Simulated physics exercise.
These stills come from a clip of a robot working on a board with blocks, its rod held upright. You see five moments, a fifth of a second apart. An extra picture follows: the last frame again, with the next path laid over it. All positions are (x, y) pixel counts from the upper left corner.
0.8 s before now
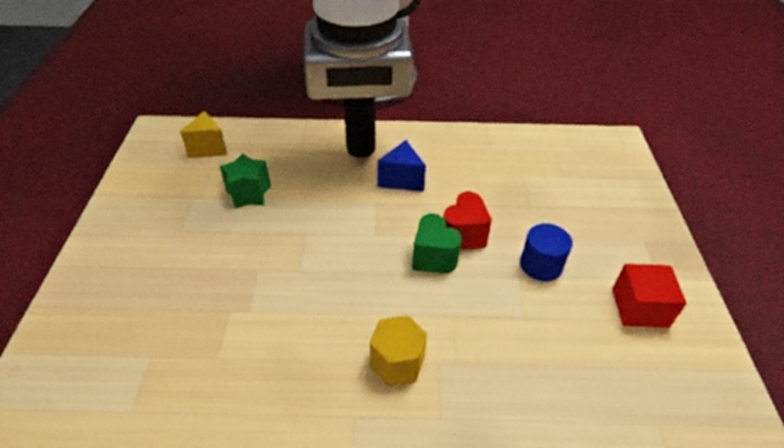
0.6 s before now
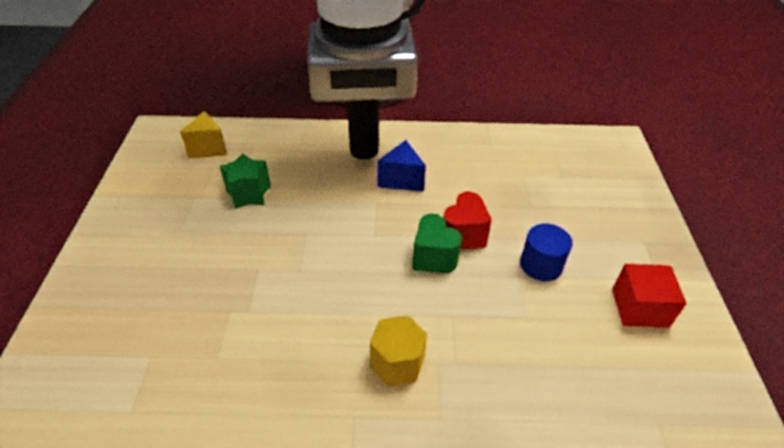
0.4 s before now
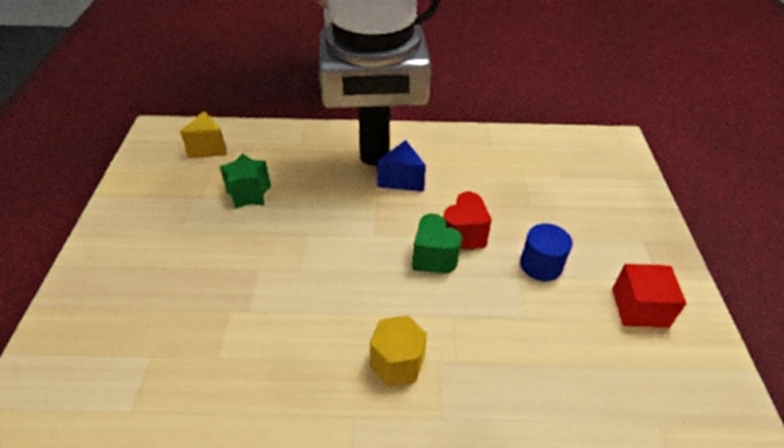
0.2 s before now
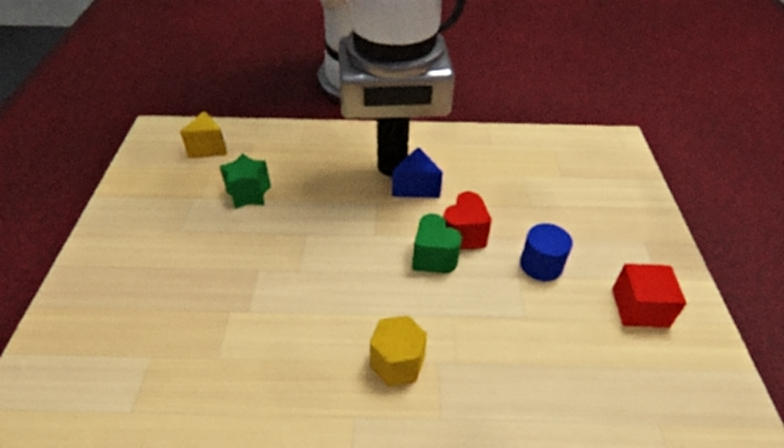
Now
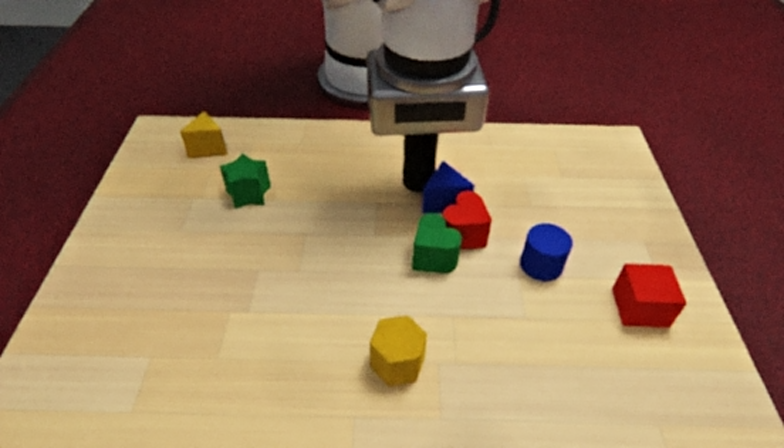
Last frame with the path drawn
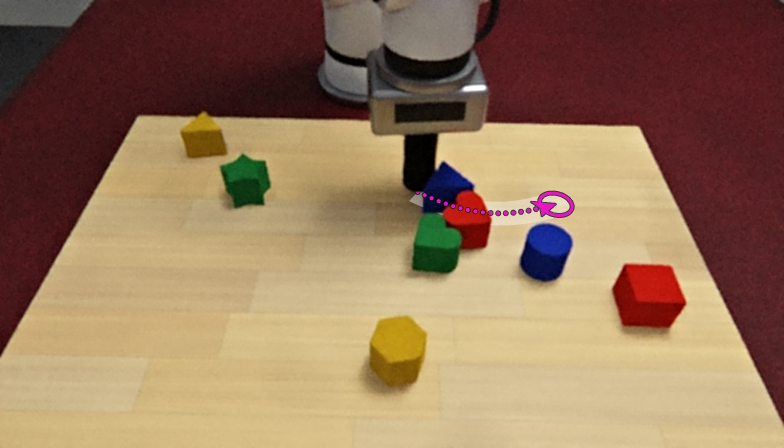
In the video, a robot arm with a black rod moves right and toward the viewer over a wooden board of colored blocks, pushing the blue triangular block up to the red heart block while the other blocks stay still.
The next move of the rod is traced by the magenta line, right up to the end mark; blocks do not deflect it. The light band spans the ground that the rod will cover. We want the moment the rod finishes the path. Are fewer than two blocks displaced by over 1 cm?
Going by the path, no.
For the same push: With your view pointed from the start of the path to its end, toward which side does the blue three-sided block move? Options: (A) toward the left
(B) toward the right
The correct letter is B.
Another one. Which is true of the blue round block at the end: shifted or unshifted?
That block will keep its spot.
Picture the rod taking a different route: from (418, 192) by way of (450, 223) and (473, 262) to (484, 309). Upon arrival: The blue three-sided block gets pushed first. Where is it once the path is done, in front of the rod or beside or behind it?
As far as I can tell, the blue three-sided block has dropped away to the side or behind.
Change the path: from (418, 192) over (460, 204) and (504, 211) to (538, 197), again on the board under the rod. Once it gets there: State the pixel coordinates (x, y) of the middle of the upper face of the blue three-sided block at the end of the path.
I'd guess (536, 206).
Path on the board, from (418, 192) by way of (462, 209) and (511, 213) to (556, 204).
What follows on the original path. One third of the way, rod (465, 199); blue three-sided block (497, 194); red heart block (479, 218), turned 50° clockwise.
Two thirds of the way, rod (514, 203); blue three-sided block (538, 207), turned 30° clockwise; red heart block (480, 219), turned 60° clockwise.
At the end, rod (559, 194); blue three-sided block (548, 208), turned 45° clockwise; red heart block (480, 219), turned 60° clockwise; blue round block in place.
